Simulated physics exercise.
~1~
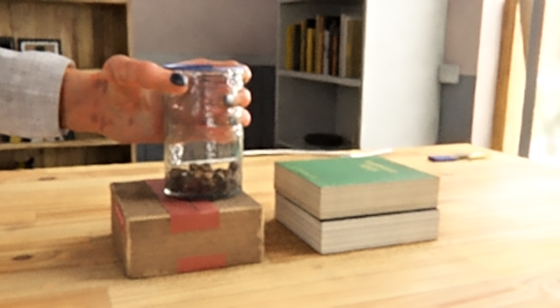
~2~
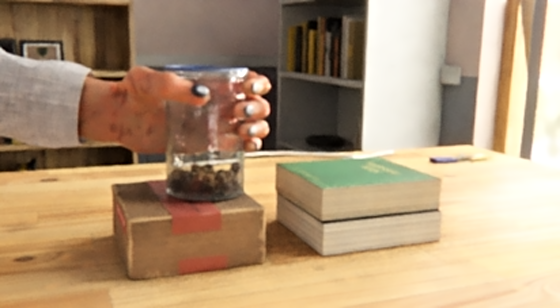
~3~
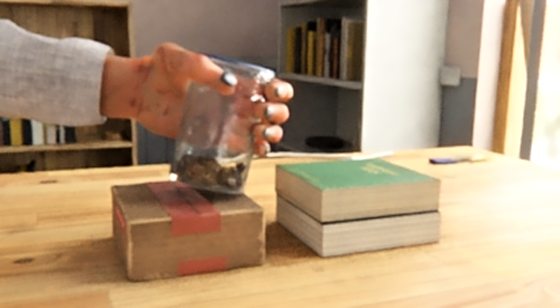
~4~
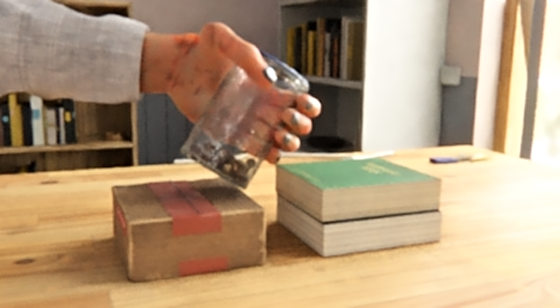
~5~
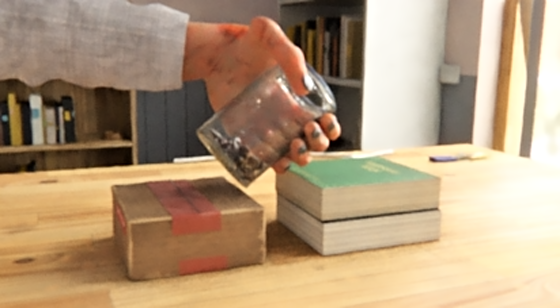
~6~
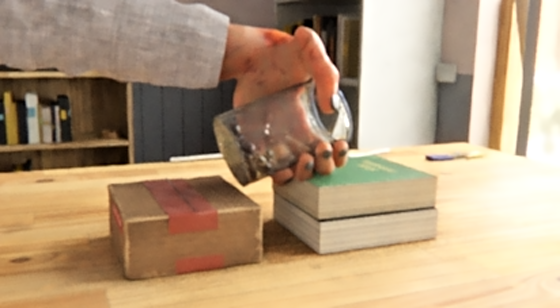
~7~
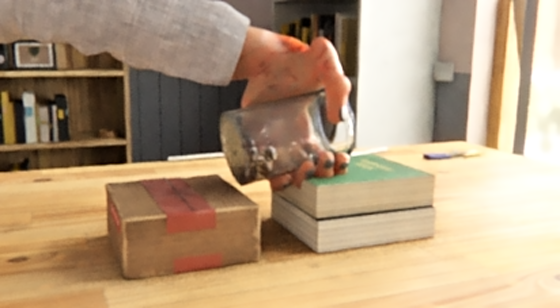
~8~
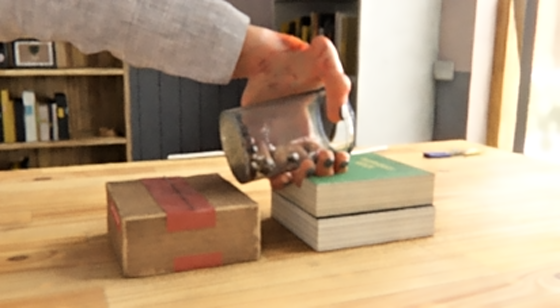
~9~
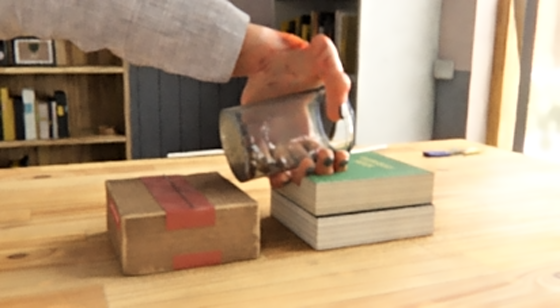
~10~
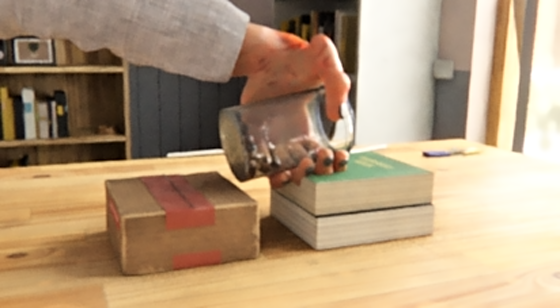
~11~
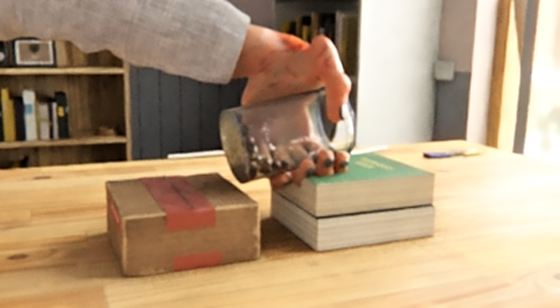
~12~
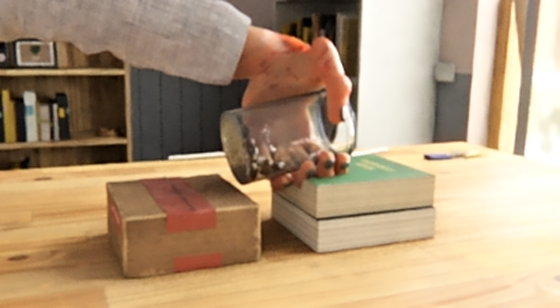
A hand tips a clear jar sideways onto stacked books, and its contents stay inside.
